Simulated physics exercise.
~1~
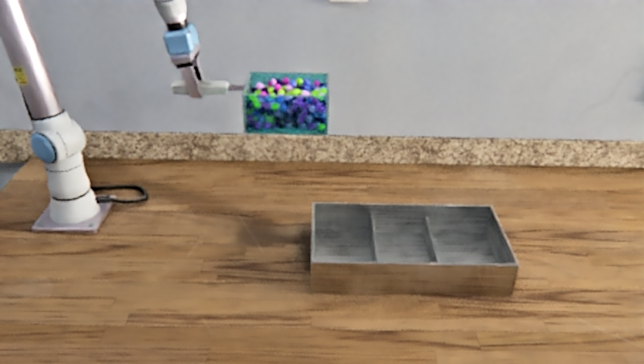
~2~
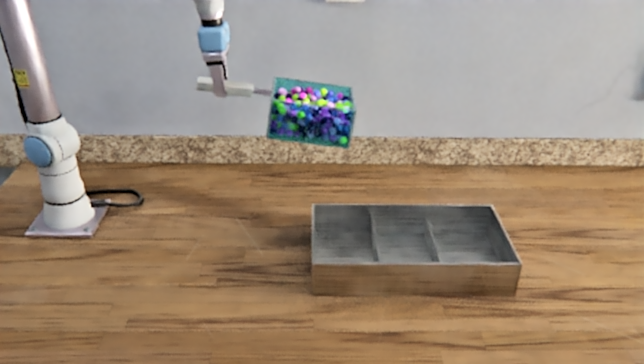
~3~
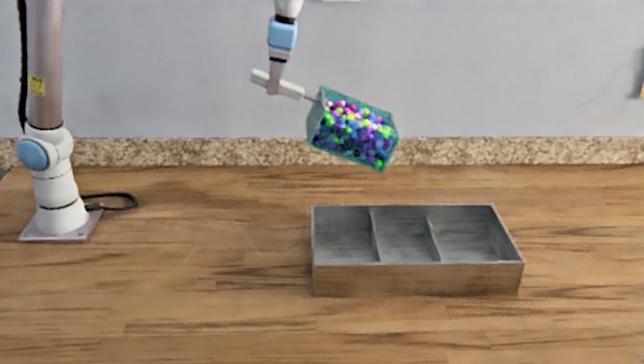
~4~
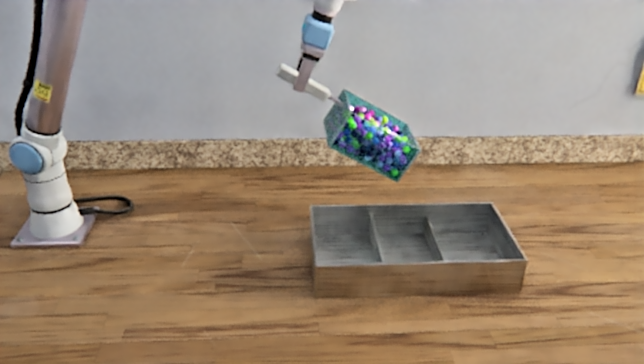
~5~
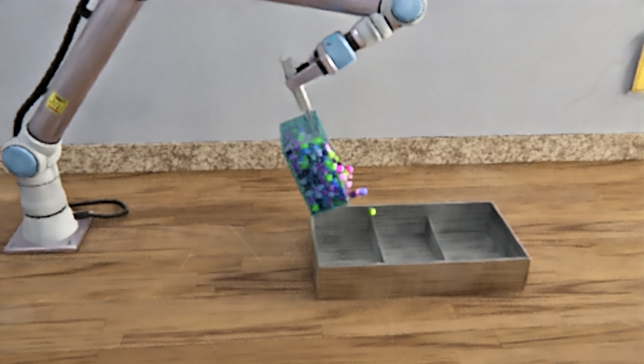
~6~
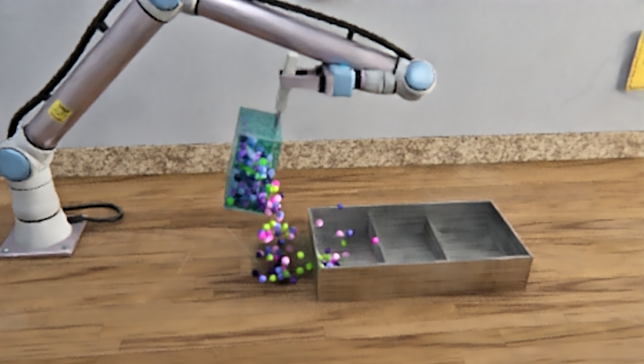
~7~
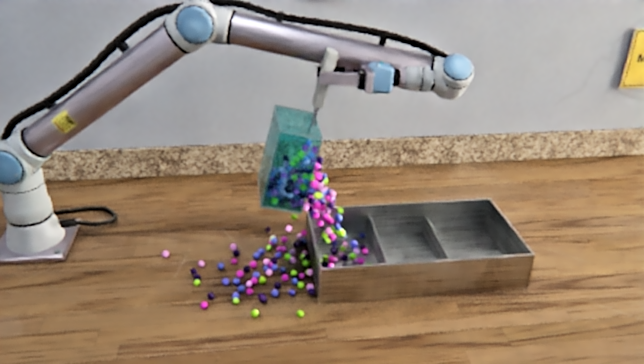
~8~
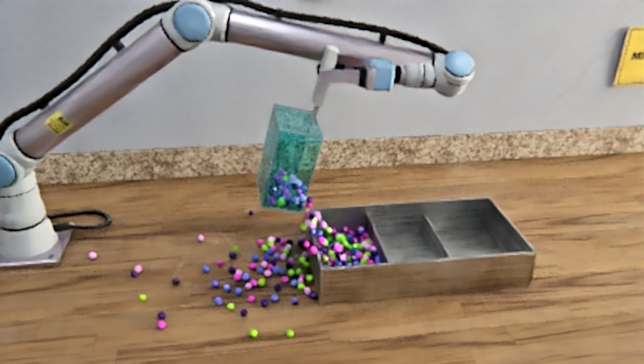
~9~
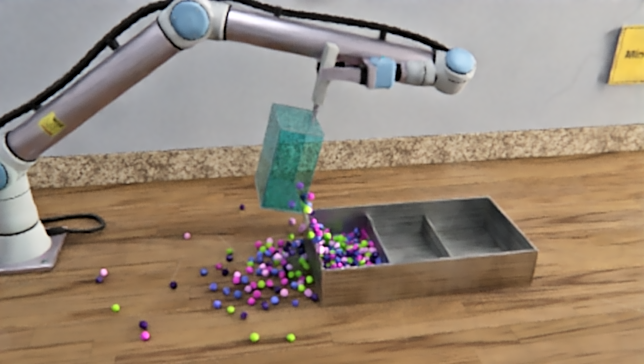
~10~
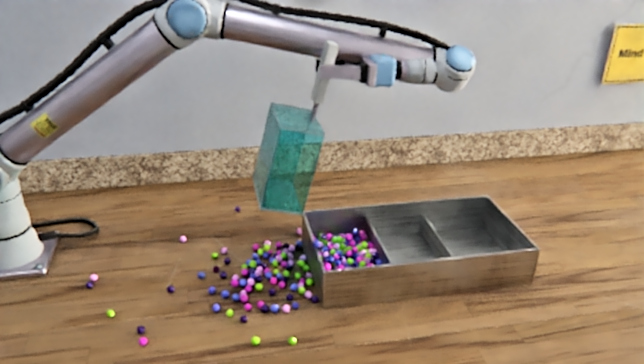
At the start, a robot arm holds a clear teal box full of small colourful round sweets above a wooden table, to the left of a grey crate split into three parts. The arm carries the box right and down towards the crate, tipping it forward. It then swings the box back left while tilting it steeply, and the first sweets spill onto the table beside the crate. The box shifts right again, pouring the rest into the crate's left part and over its near edge. Finally the box hangs empty, with many sweets in the left part and others scattered across the table.
